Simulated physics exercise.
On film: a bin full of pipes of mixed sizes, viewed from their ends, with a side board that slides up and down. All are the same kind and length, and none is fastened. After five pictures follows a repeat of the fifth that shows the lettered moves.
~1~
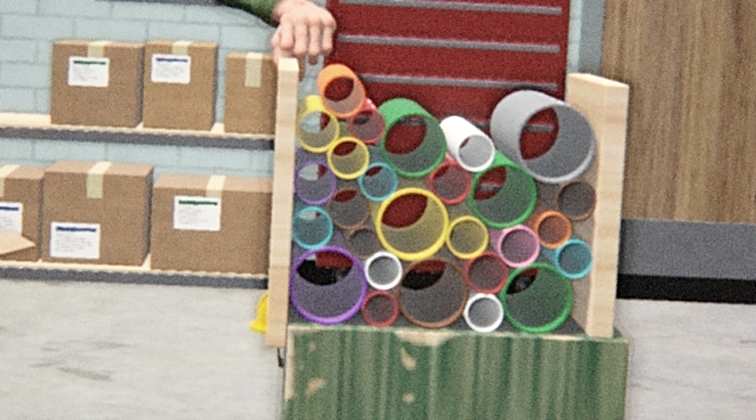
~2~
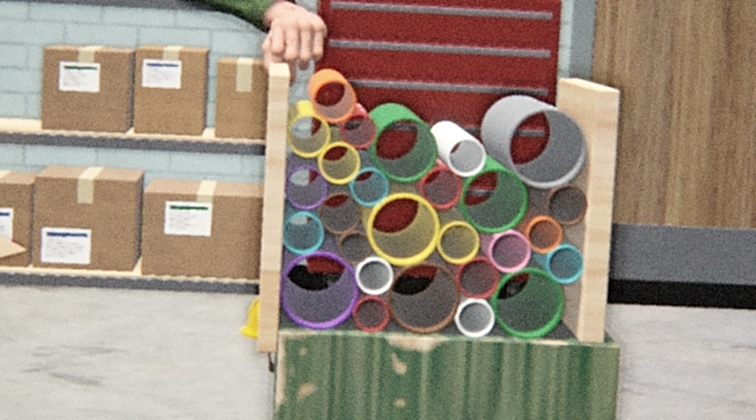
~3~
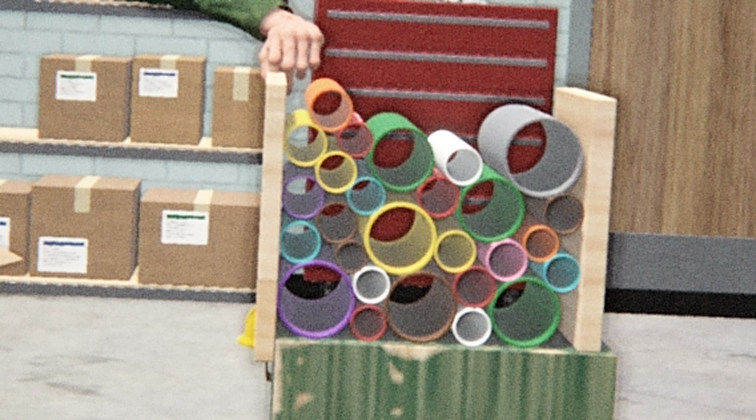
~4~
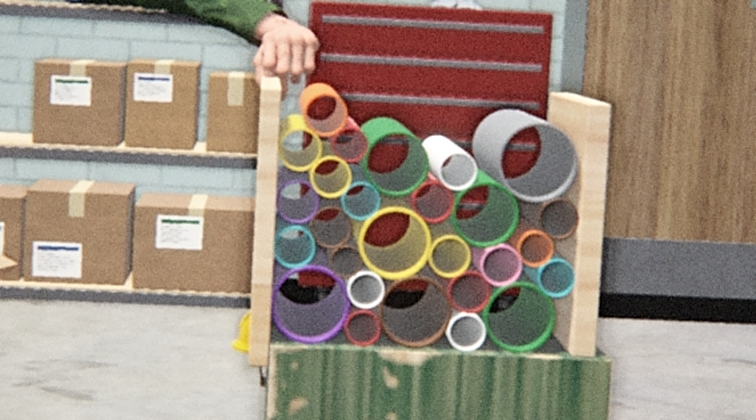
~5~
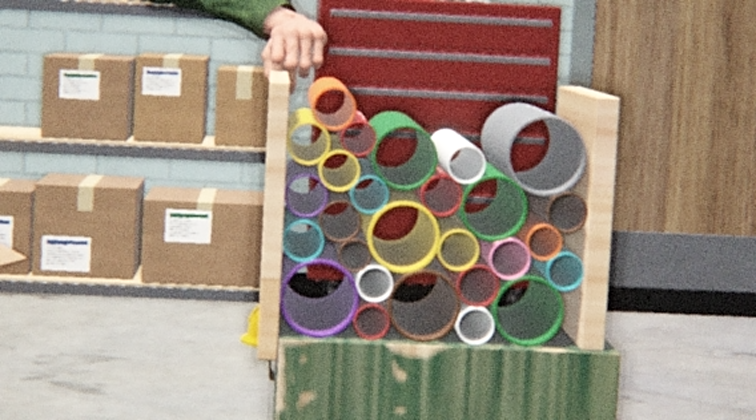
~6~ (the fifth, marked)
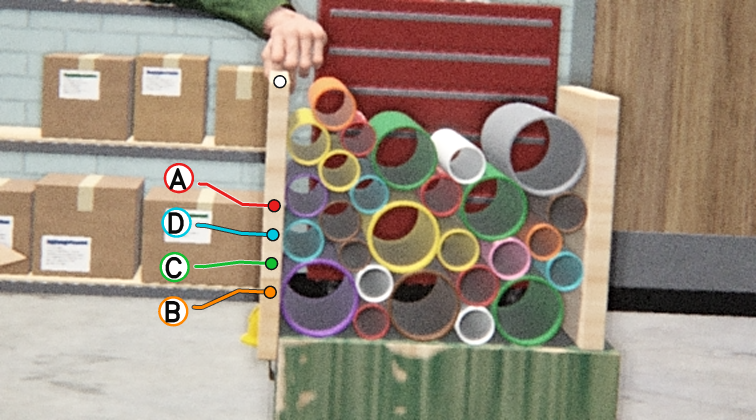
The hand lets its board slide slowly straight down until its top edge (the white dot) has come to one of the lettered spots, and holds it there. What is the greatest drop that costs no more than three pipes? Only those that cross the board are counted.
At most to A.
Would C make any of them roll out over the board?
At C: Yes.
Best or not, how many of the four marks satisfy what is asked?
One of the four.
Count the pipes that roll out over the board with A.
With A, two.
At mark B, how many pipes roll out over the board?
At B the number is nine.
On the marked copy, A at (275, 206); B at (271, 292); C at (272, 264); D at (273, 234); the white dot at (280, 82).
With A. Early on, top of the board (287, 141).
Further on, top of the board (284, 206).
At the end, top of the board (284, 206), two out over the board.
As for the rest, B more than three out over the board; C more than three out over the board; D more than three out over the board.
